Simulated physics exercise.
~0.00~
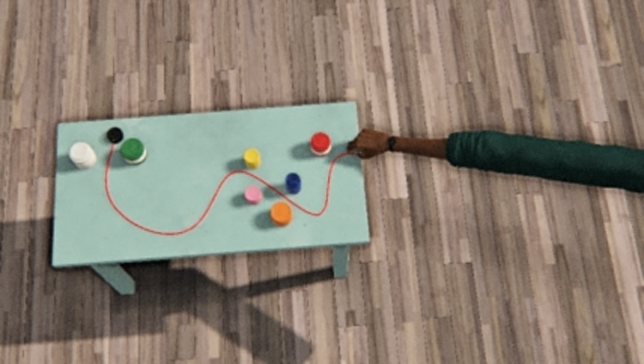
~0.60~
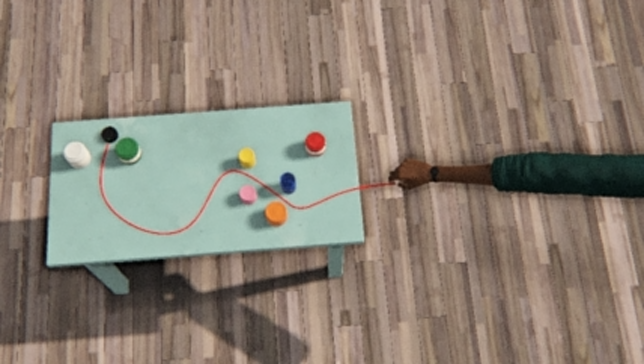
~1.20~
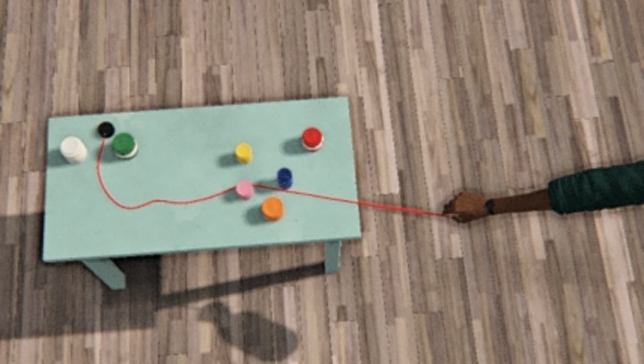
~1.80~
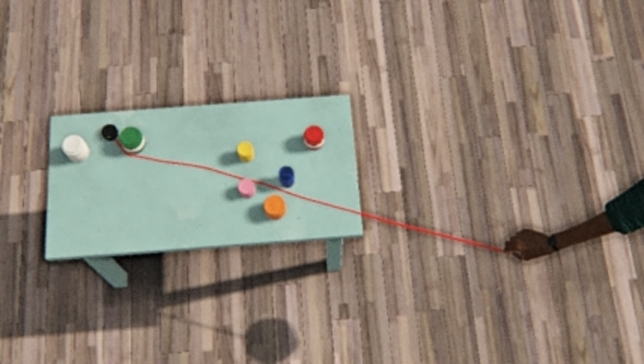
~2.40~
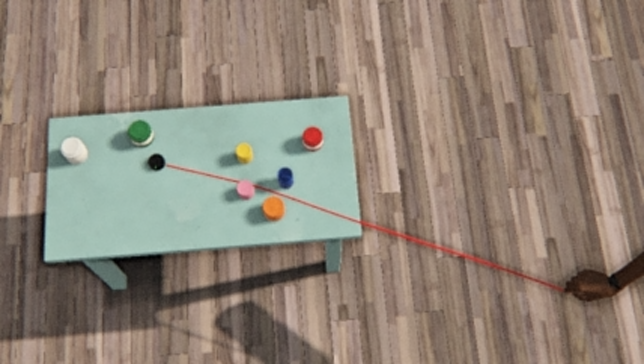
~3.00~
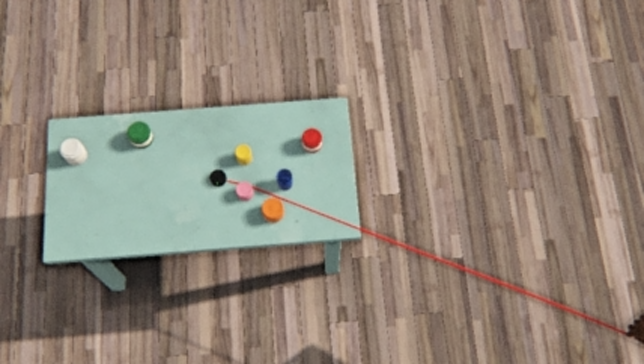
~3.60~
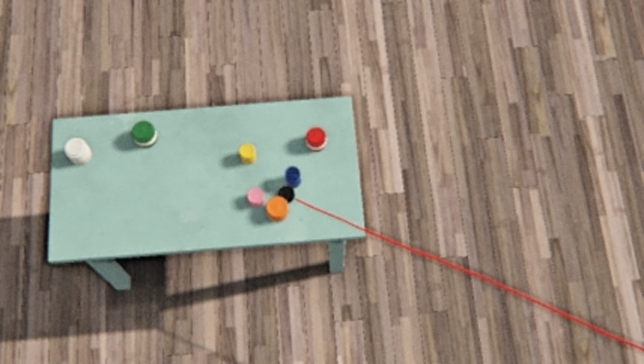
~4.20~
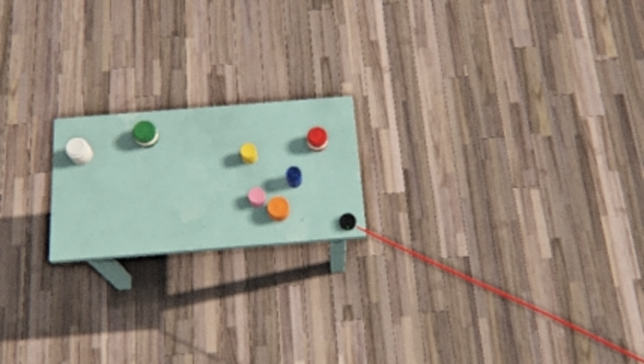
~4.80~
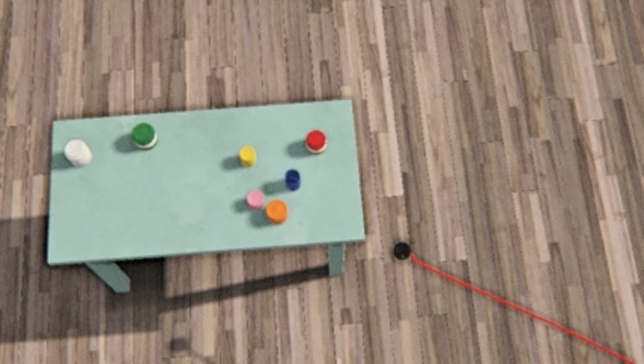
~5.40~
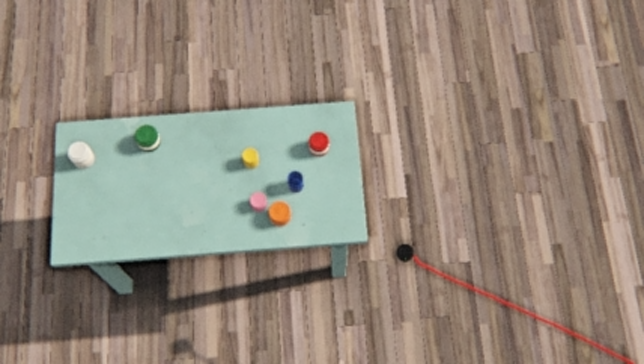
Hand pulling a red line rightward, dragging a small black reel past colourful containers and off a pale green table, nudging the green jar.
